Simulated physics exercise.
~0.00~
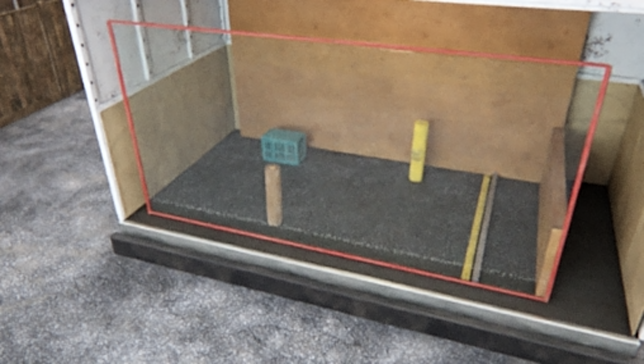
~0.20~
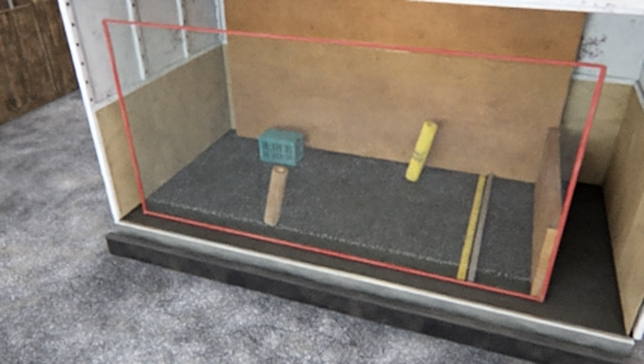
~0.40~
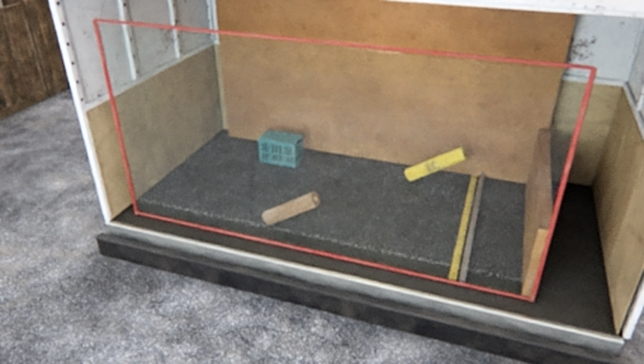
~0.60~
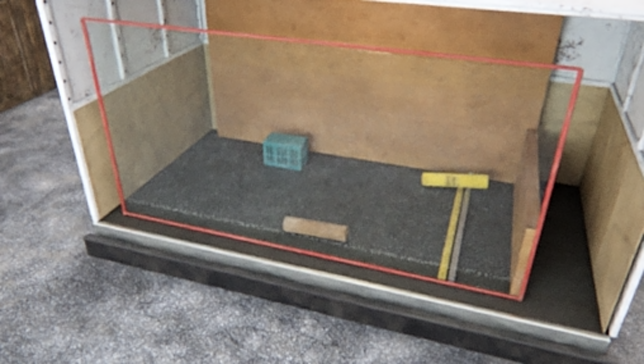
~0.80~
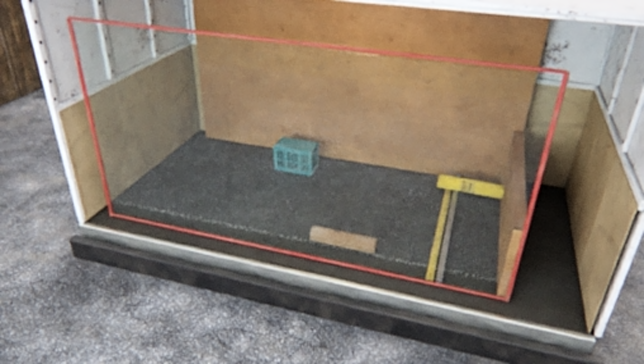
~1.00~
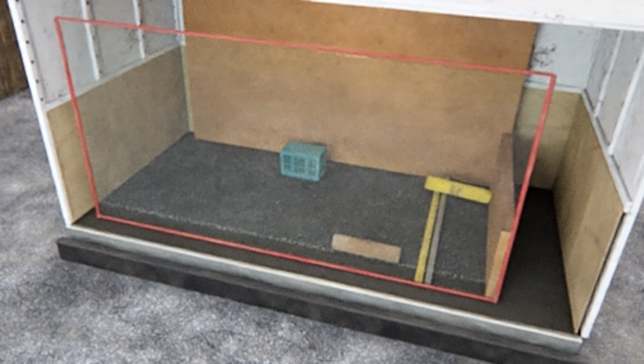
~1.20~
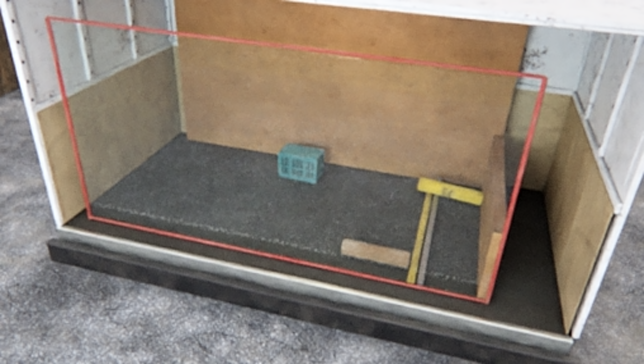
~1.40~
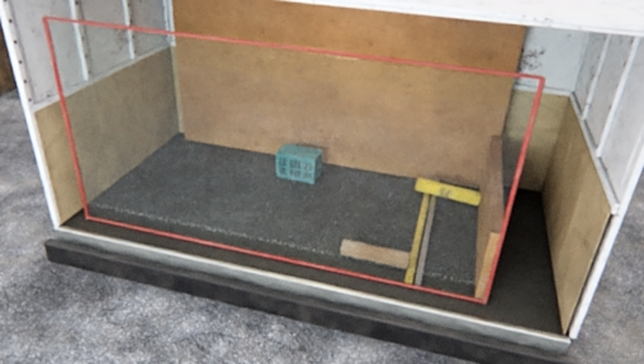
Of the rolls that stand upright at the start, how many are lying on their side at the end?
Two of them end up lying on their side, the brown roll and the yellow roll.
